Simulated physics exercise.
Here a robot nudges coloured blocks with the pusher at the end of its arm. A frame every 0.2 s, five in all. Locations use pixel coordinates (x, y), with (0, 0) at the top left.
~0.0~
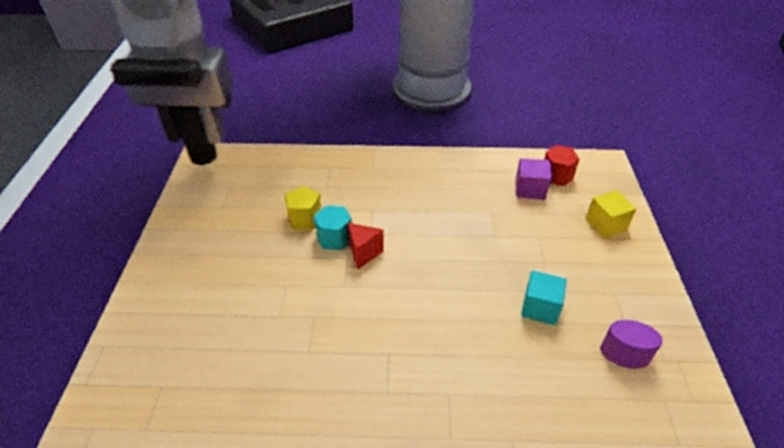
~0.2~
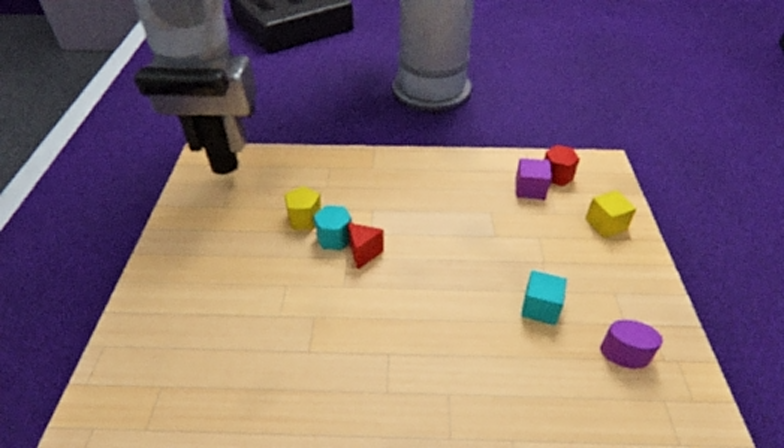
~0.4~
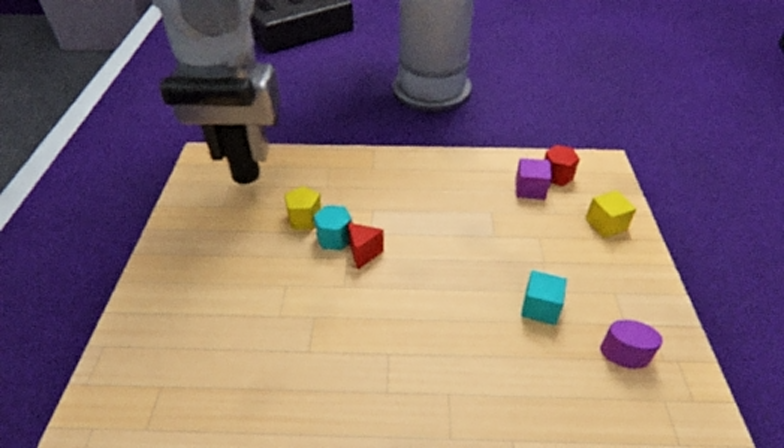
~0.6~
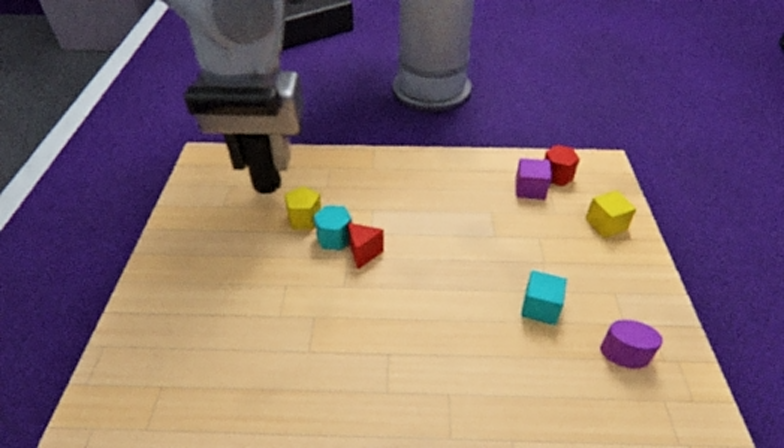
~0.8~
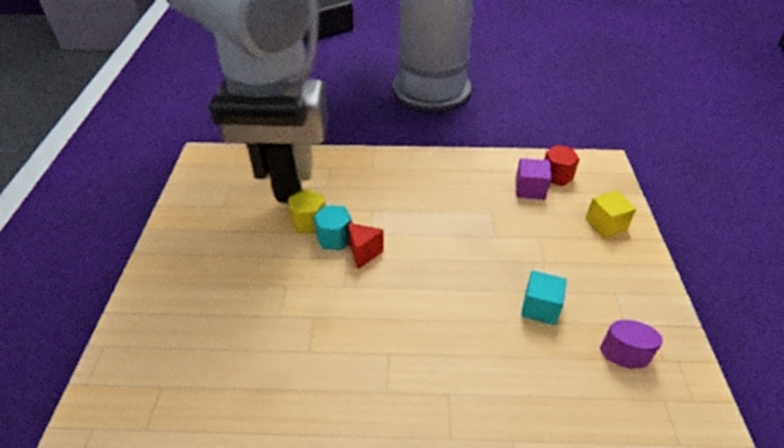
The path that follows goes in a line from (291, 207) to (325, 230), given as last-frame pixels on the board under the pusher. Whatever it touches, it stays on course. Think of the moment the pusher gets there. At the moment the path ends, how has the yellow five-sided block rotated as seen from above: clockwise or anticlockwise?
It spins with the clock.
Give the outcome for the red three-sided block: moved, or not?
The red three-sided block moves.
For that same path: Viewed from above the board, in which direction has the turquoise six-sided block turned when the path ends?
It twists anticlockwise.
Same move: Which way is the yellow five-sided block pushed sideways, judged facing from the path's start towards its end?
The right.
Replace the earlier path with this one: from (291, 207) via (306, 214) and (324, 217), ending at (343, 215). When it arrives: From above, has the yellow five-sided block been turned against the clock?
No.
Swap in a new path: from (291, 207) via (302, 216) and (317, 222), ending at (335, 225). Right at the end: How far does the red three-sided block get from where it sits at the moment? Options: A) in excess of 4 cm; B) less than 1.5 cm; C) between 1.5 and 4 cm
My answer is option C.
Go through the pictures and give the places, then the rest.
Tip of the pusher (204, 158), middles of tops, yellow five-sided block (301, 197), turquoise six-sided block (333, 216), red three-sided block (363, 233), in the first frame.
Pusher (225, 167), nothing pushed, in the second frame.
Pusher (247, 177), nothing pushed, in the third frame.
Pusher (267, 186), nothing pushed, in the fourth frame.
Pusher (288, 195), yellow five-sided block (306, 201), turquoise six-sided block (333, 216), red three-sided block (363, 233), in the fifth frame.
On the path given first. Halfway along, pusher (306, 206); yellow five-sided block (317, 216), turned 20° clockwise; turquoise six-sided block (347, 228), turned 35° anticlockwise; red three-sided block (375, 236), turned 20° clockwise.
At the end, pusher (323, 217); yellow five-sided block (319, 231), turned 35° clockwise; turquoise six-sided block (353, 241), turned 70° anticlockwise; red three-sided block (385, 239).
